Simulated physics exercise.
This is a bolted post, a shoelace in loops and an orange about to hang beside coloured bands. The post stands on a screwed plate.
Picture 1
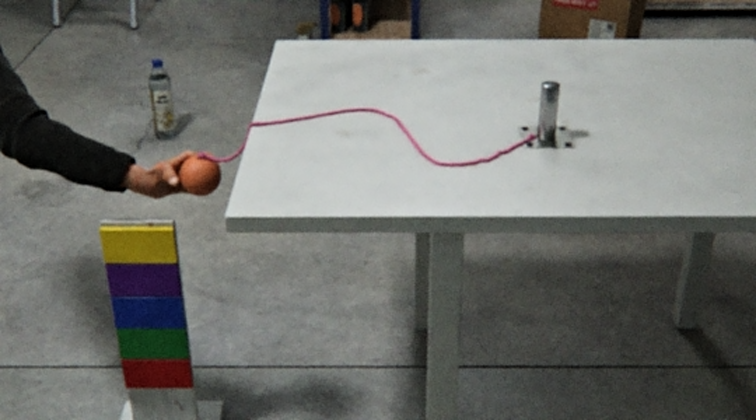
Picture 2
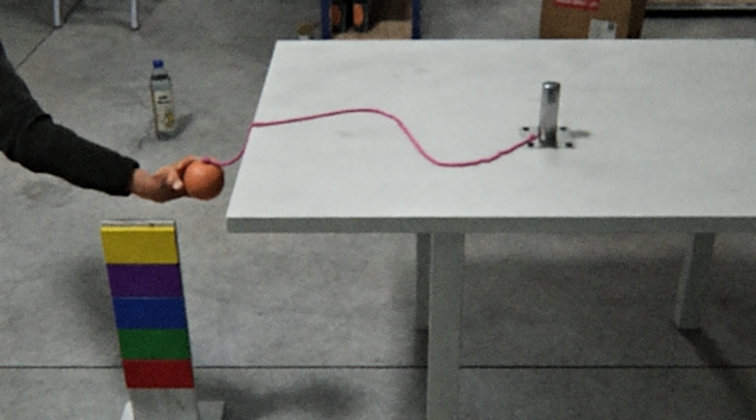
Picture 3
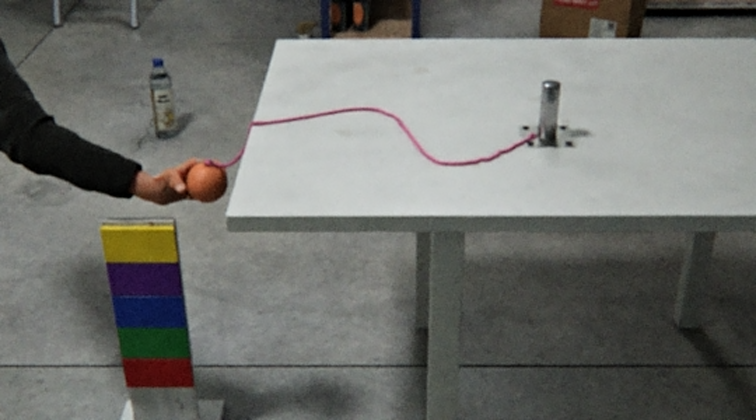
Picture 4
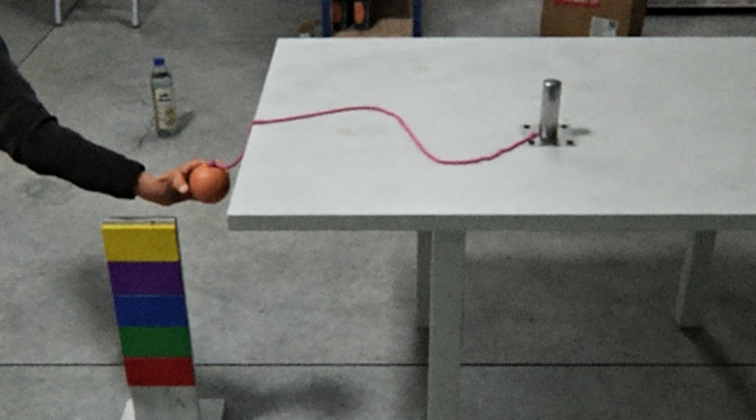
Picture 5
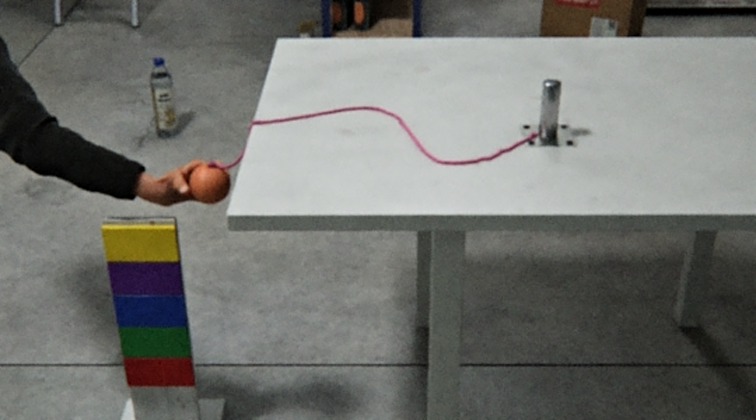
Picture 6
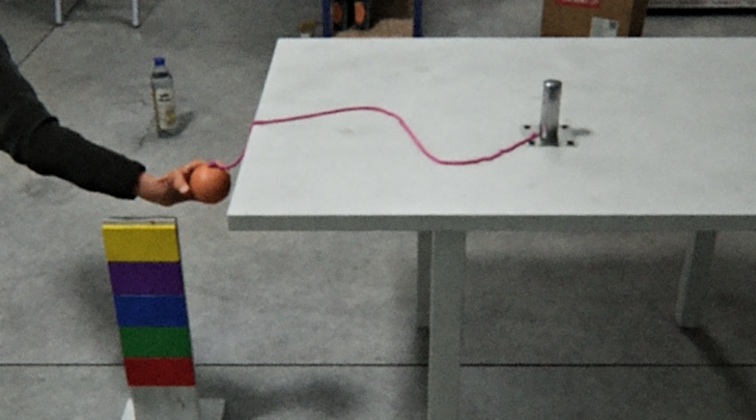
In the video, a hand holds an orange ball-like object tied to a pink cord that curves across a white table to a metal post. The hand shifts slightly right beside a stand of coloured bands, then stays still.
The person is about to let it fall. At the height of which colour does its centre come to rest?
The shoelace holds its middle at blue.
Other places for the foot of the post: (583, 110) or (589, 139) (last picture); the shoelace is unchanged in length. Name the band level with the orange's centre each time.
One after the other, purple; purple.
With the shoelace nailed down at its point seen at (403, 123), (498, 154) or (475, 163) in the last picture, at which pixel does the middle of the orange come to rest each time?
Try by try, around (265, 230), (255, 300) and (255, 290).
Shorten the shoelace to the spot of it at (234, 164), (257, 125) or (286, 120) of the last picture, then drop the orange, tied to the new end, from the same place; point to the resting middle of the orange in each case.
About (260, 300), (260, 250) and (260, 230).
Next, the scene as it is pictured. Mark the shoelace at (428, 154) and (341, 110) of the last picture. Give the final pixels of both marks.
The first at (386, 136), the second at (250, 165).
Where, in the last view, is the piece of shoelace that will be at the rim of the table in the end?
It lies at about (368, 108).
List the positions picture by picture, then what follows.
Orange (201, 176); yellow (138, 247); purple (143, 281); blue (148, 313); green (153, 345); red (157, 375), in the first picture.
Orange (204, 180); shoelace through (509, 150) (440, 164) (403, 127) (346, 111) (268, 124), in the second picture.
Orange (207, 183), in the third picture.
Orange (210, 183); shoelace through (510, 148) (441, 162) (404, 125) (347, 109) (269, 122), in the fourth picture.
Orange (210, 184), in the fifth picture.
Orange (211, 184); shoelace through (511, 148) (441, 162) (405, 125) (347, 109) (269, 122), in the sixth picture.
Early on, orange near (226, 301); level with blue.
Midway, orange near (293, 313); level with blue.
Near the end, orange near (249, 319); level with blue.
Finally, orange near (259, 323); level with blue. At blue.
